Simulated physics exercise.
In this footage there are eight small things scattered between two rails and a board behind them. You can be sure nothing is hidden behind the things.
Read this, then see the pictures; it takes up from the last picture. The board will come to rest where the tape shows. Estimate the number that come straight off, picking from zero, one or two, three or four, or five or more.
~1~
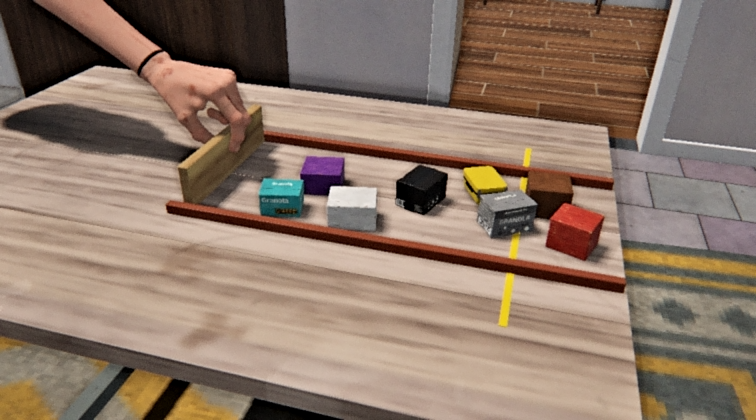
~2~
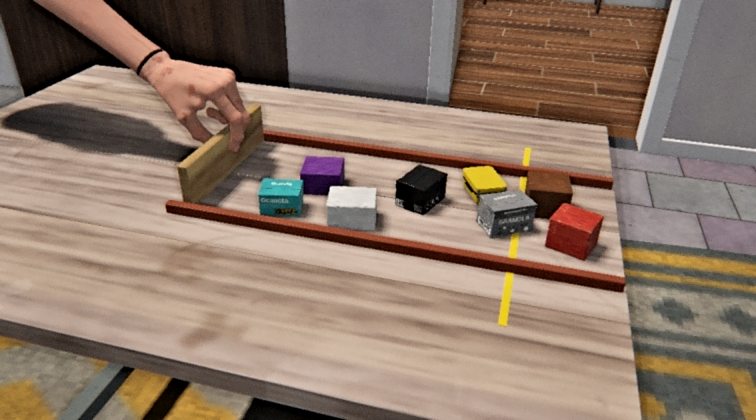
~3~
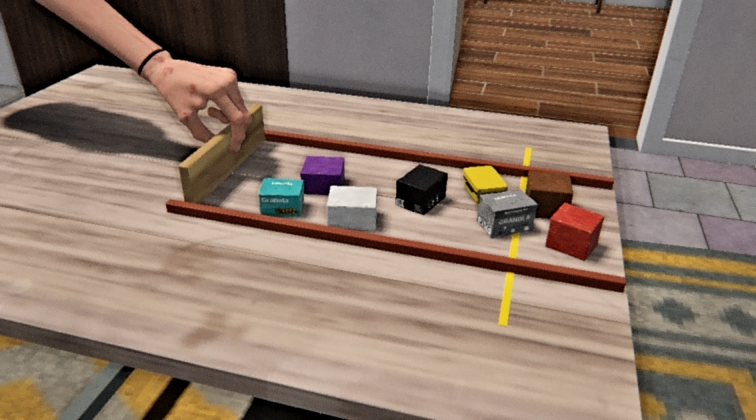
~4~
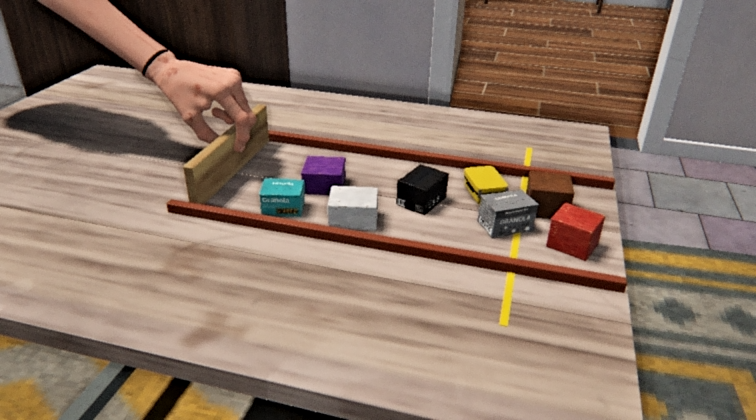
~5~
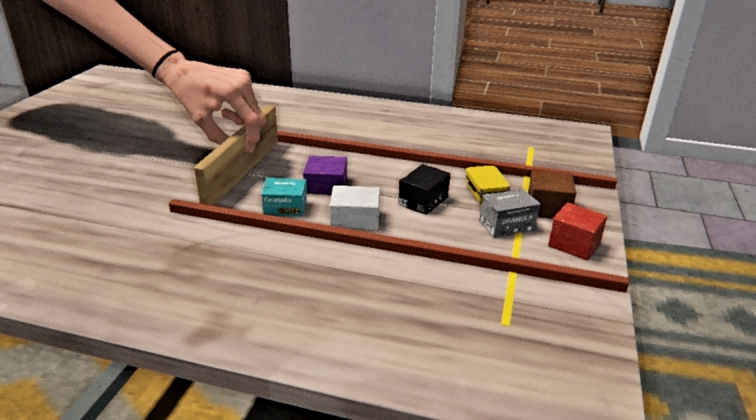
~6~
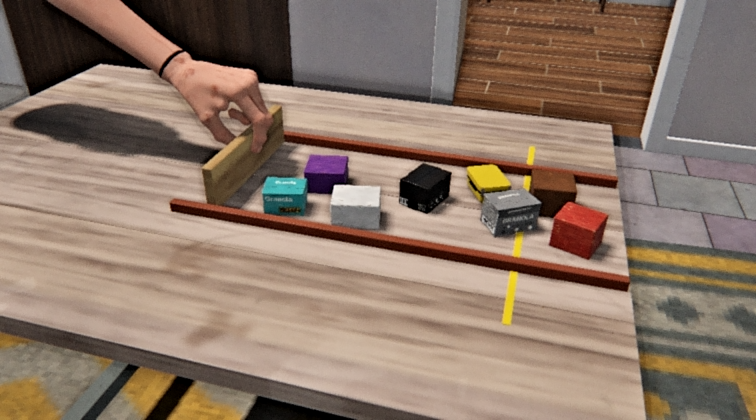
My estimate is one or two.
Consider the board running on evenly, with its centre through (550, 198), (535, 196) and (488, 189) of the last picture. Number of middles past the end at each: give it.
3; 3; 0.
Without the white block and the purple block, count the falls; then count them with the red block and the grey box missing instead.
Tally per try: 0 / 0.
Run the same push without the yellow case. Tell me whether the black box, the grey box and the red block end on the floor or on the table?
The black box? It does not drop. The grey box? It does not drop. The red block? It heads down.
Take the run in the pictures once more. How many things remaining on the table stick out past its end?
That would be 2.
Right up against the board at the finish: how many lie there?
It ends up touching 3.
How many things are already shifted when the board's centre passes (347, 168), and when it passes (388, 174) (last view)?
The count reaches 3 first and 4 second.
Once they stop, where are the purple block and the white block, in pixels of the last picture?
You'll find the purple block at roughly (545, 209) and the white block at roughly (592, 251).
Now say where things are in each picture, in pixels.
The first picture shows red block (575, 231); brown block (548, 196); grey box (507, 214); board (226, 152); tape (519, 217).
The second picture shows brown block (547, 195); white block (352, 208).
The third picture shows grey box (507, 213); yellow case (484, 186).
The fourth picture shows red block (575, 231); board (231, 152).
The fifth picture shows brown block (551, 195); purple block (326, 175).
The sixth picture shows red block (578, 230); brown block (552, 194); grey box (510, 212); board (248, 153); tape (522, 216).
Soon after, none off yet; red block at rest near (578, 230); brown block at rest near (552, 194); grey box at rest near (510, 212).
After that, none off yet; red block displaced about its own width near (610, 239); brown block displaced about its own width near (582, 195); grey box displaced about its own width near (578, 221).
In the end, the number that fall off is one or two; gone, red block.
